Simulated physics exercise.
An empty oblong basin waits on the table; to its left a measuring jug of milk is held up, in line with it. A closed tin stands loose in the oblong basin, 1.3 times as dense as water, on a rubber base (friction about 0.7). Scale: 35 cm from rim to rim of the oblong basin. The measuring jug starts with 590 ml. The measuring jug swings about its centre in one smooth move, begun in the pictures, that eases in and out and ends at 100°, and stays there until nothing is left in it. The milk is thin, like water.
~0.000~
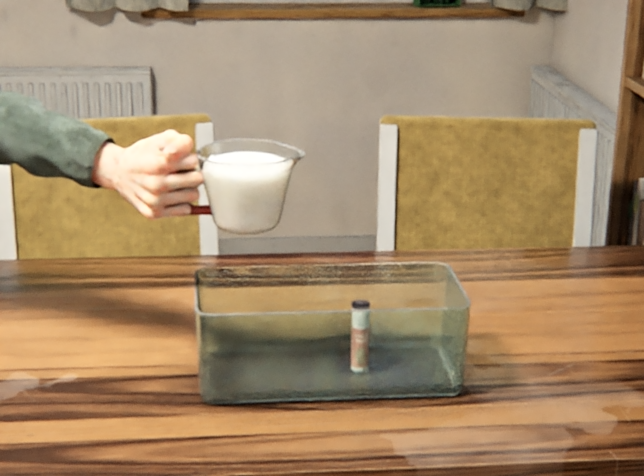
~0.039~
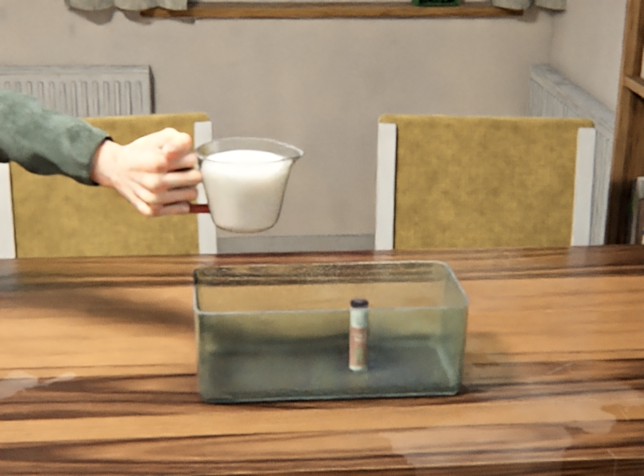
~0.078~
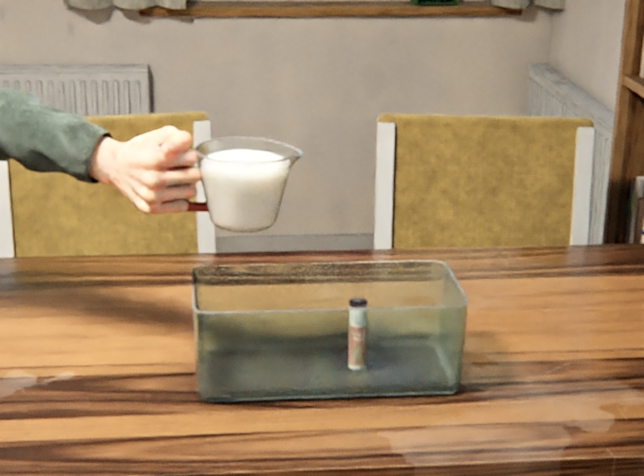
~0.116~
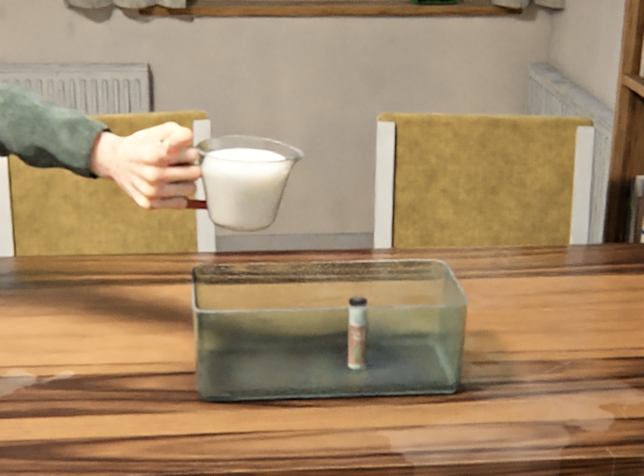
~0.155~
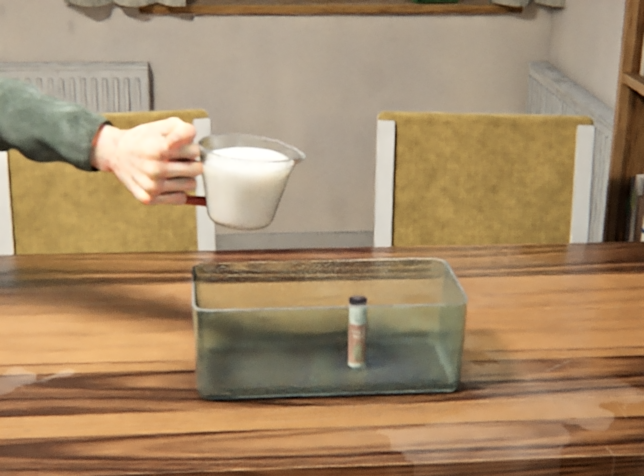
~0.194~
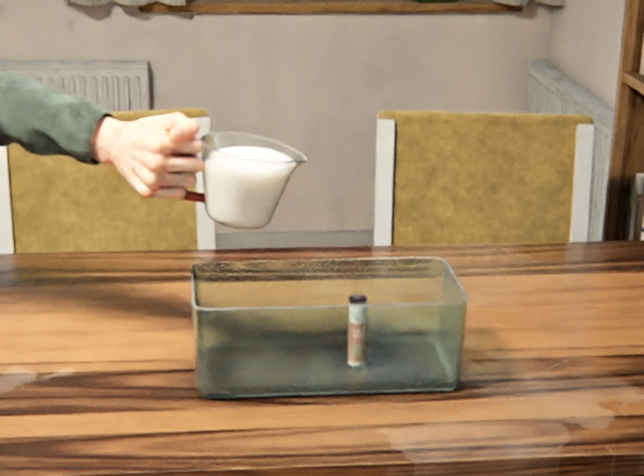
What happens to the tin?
It topples.
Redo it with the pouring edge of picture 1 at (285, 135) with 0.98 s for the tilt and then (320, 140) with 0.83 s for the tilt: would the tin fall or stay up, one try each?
First it topples; then it goes over.
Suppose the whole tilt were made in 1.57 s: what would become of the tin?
Then it topples.
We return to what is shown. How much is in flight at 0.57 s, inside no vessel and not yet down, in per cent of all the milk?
Some 26 per cent.
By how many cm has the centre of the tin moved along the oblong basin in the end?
Some 8.0 cm.
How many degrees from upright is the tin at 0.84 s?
About 5°.
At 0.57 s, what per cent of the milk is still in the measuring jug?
Near 66 in a hundred.
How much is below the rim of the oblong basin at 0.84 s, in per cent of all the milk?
Near 74 in a hundred.
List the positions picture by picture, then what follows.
In the first frame, it leans 0°; its right rim is at (305, 153); the milk meets the walls at (202, 163) and (292, 162); the oblong basin's rim runs from (196, 292) to (459, 285); the tin's top is at (361, 307).
In the second frame, it leans 0°; its right rim is at (304, 152); the milk meets the walls at (200, 162) and (291, 161).
In the third frame, it leans 2°; its right rim is at (303, 152); the milk meets the walls at (200, 160) and (290, 160).
In the fourth frame, it leans 4°; its right rim is at (304, 154); the milk meets the walls at (202, 159) and (290, 160).
In the fifth frame, it leans 7°; its right rim is at (306, 155); the milk meets the walls at (203, 157) and (292, 159).
In the sixth frame, it leans 10°; its right rim is at (307, 158); the milk meets the walls at (205, 156) and (295, 160).
By 0.57 s the tilt is 66° and 65 per cent is still to pour; the tin stands where it began.
By 0.84 s the tilt is 97° and 11 per cent is still to pour; the tin leans 5°.
By 1.13 s the tilt is 100° and 0 per cent is still to pour; the tin lies on its side.
By 1.44 s the tilt is 100° and 0 per cent is still to pour; the tin lies on its side.
At rest the tin lies on its side.
